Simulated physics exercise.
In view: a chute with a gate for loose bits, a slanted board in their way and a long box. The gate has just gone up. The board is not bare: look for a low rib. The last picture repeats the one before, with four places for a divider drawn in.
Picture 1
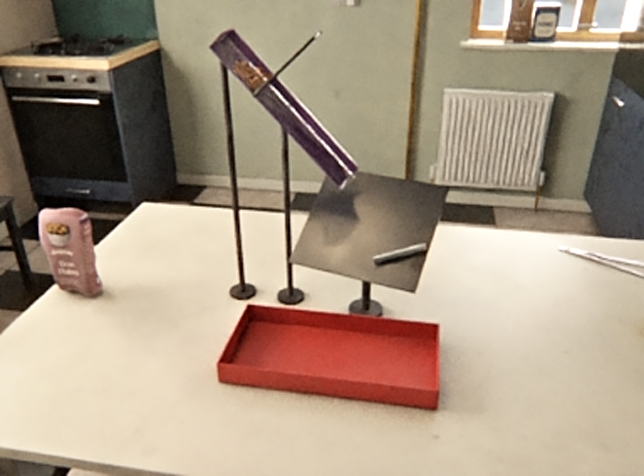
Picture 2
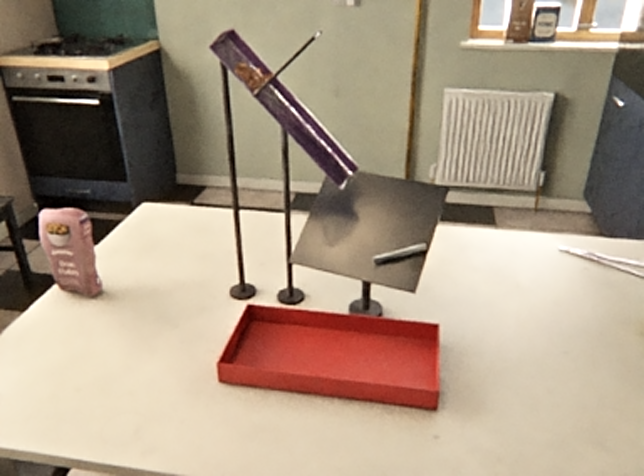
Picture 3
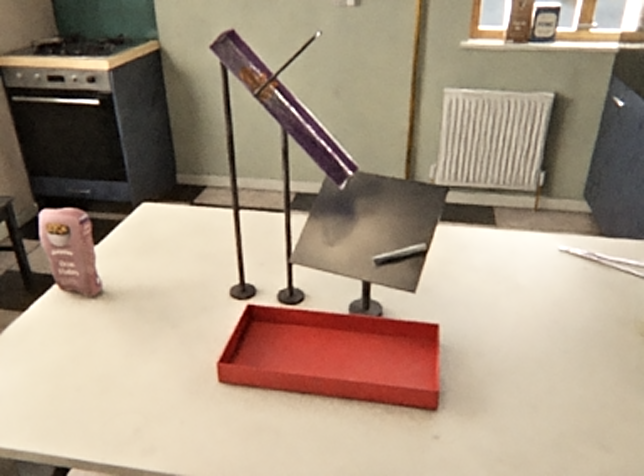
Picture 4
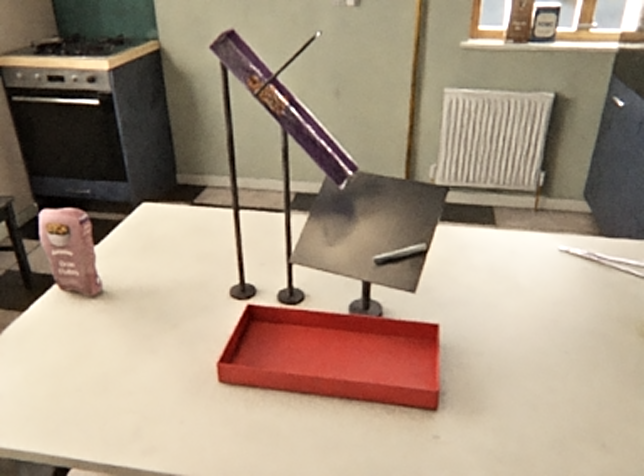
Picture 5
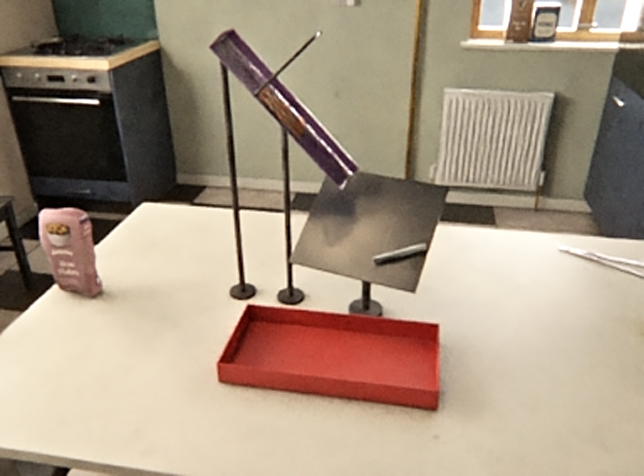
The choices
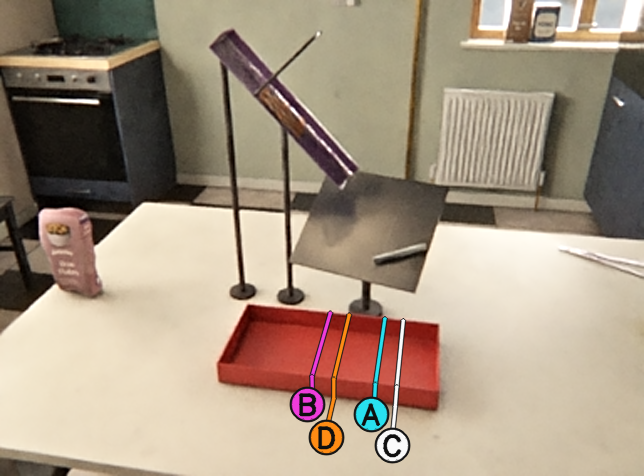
Purple chute on thin dark stands with small brown bits sliding down inside it, above a tilted black board and an empty red tray.
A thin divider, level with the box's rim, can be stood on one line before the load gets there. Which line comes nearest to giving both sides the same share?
I would pick line D.
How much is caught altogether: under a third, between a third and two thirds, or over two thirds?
About that: Between a third and two thirds.
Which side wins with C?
Left.
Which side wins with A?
More lands on the left.
On the marked copy, line A crosses the front rim at (375, 383); line B crosses the front rim at (312, 375); line C crosses the front rim at (396, 385); line D crosses the front rim at (334, 378).
With A, of what is caught, most on the left of the divider, a small part on the right.
With B, of what is caught, a small part on the left of the divider, most on the right.
With C, of what is caught, nearly all on the left of the divider, a stray few on the right.
With D, of what is caught, about half on the left of the divider, about half on the right.
